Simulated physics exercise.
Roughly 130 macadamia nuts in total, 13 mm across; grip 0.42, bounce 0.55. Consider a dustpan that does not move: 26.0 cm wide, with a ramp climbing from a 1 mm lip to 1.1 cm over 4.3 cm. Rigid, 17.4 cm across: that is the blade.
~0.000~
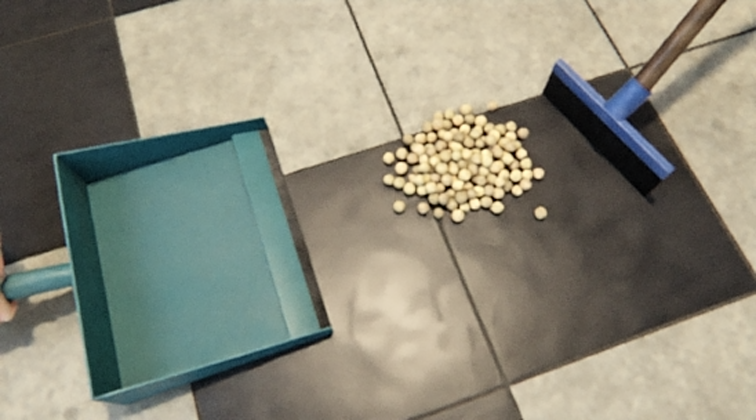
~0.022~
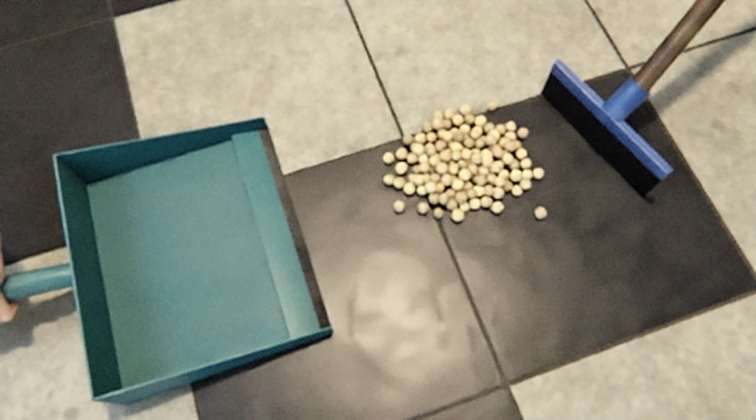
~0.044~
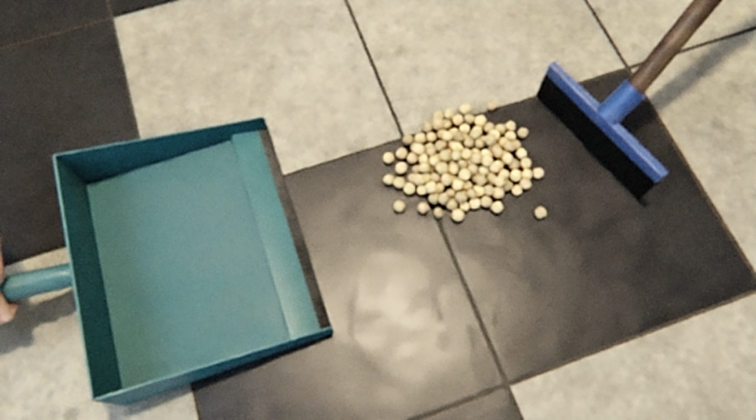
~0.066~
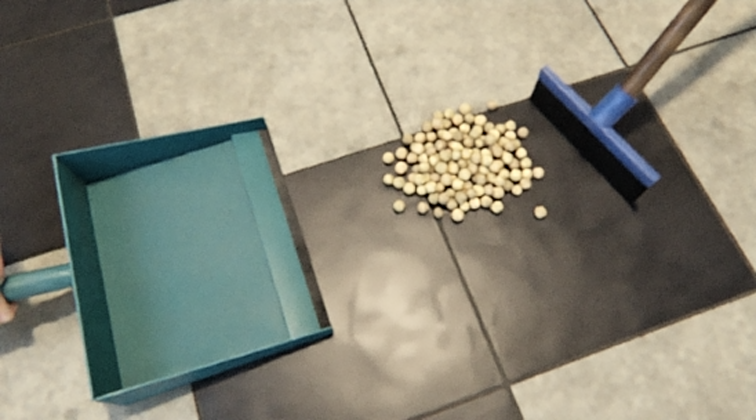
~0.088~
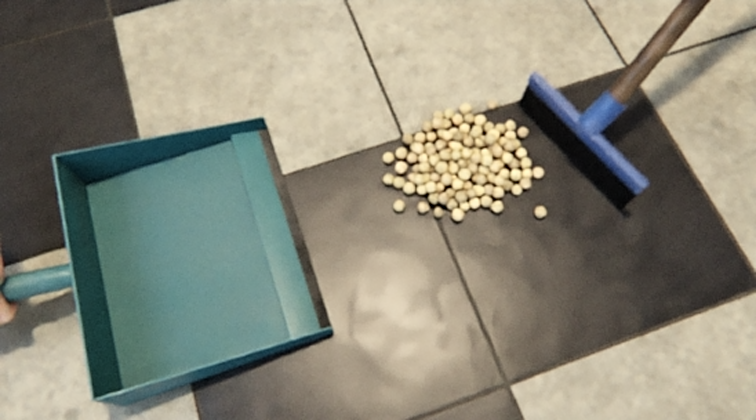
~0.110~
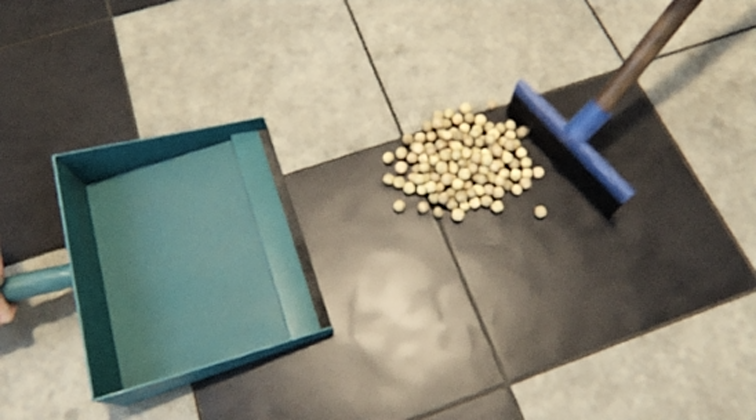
Blue broom sliding left across dark floor tiles to the edge of a pile of round nuts, beside a still teal dustpan.
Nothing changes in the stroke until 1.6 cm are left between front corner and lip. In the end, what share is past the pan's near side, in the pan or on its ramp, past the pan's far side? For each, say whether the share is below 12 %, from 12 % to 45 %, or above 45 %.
Outcome: Past the pan's near side: You'll see a middling helping of it there; in the pan or on its ramp: You'll see a middling helping of it there; past the pan's far side: You'll see just a dash of it there.
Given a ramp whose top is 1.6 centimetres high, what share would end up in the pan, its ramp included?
25 %.
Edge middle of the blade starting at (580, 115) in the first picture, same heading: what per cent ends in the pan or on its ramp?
Close to 45 in a hundred.
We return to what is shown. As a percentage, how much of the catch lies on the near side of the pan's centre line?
Around 90 percent.
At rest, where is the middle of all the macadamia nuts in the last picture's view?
My guess is close to (312, 260).
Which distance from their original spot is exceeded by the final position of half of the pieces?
It works out to some 24 cm.
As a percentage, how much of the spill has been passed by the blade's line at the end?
Estimate: Near 35 %.
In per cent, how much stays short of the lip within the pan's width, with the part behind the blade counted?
About 50 per cent.
After 0.27 s, middle of the blade 16 cm from the lip; 0 % over the lip, far side 0 %, near side 0 %.
After 0.37 s, middle of the blade 8 cm from the lip; 0 % over the lip, far side 5 %, near side 10 %.
After 0.61 s, middle of the blade 4 cm from the lip; 45 % over the lip, far side 5 %, near side 15 %.
In the end, at 1.6 s, near side 15 %, pan 30 %, far side 5 %, in front of the lip or behind the blade 50 %.
